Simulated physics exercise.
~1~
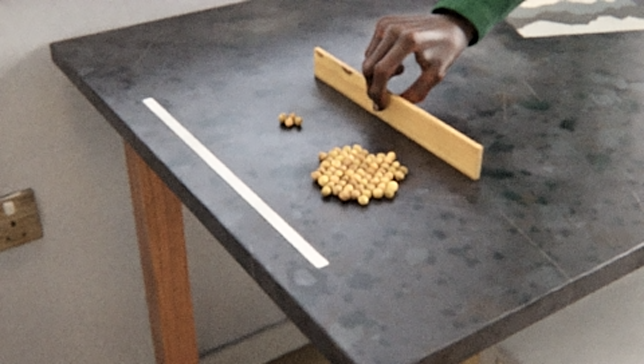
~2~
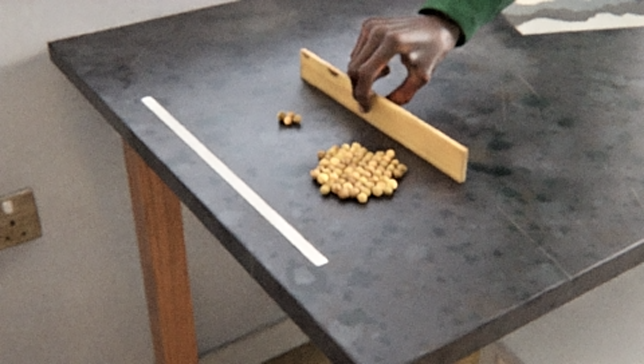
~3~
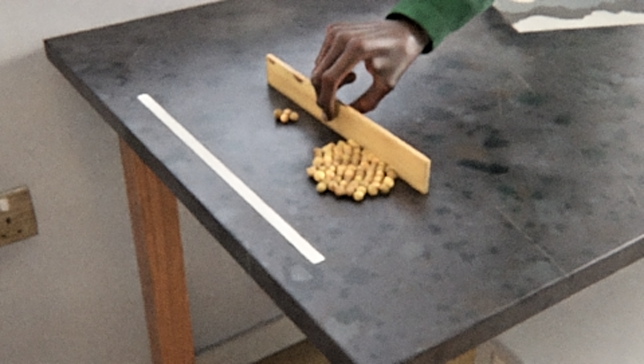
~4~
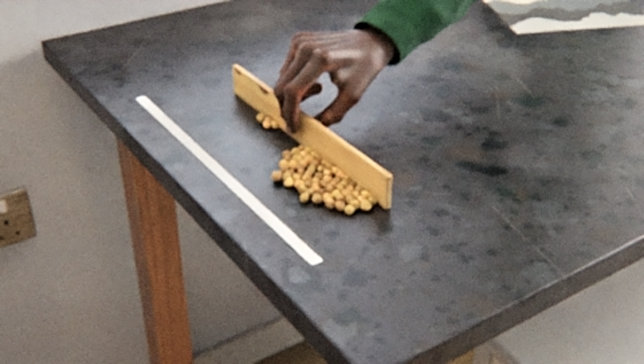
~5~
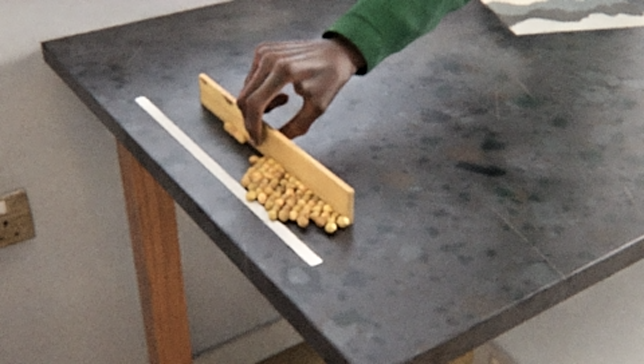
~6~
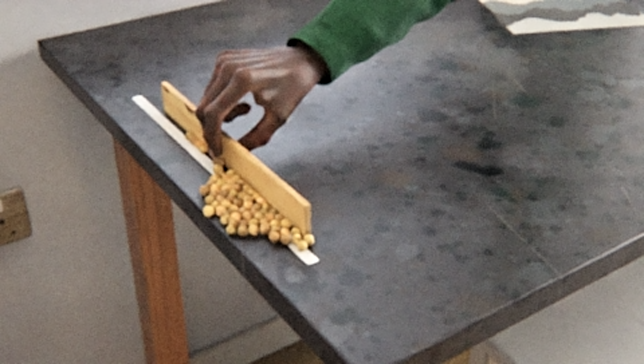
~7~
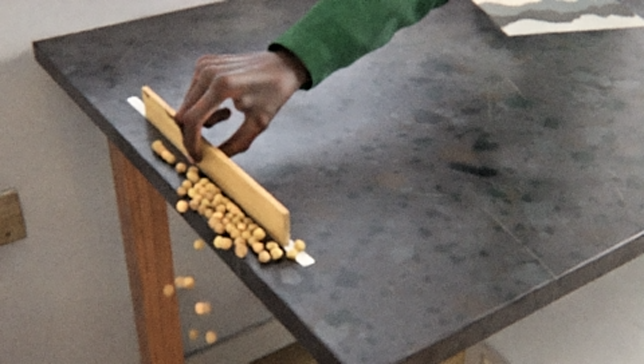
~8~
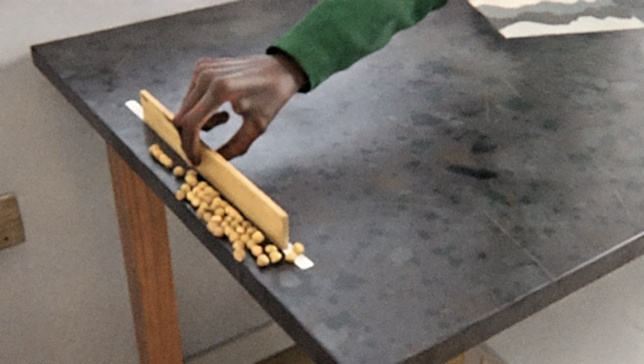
A dark, mottled tabletop with wooden legs stands by a pale wall, seen from above at an angle through a slightly swaying camera. A hand in a green sleeve holds a yellowish strip of wood upright behind a large pile of small tan pieces and a tiny cluster, with white tape nearer the left edge. The hand sweeps the strip leftward, gathering the cluster and then the pile, and pushes both toward the tape. The strip stops at the tape as several pieces from the larger pile drop over the edge. The rest, including the small cluster, stay on top.
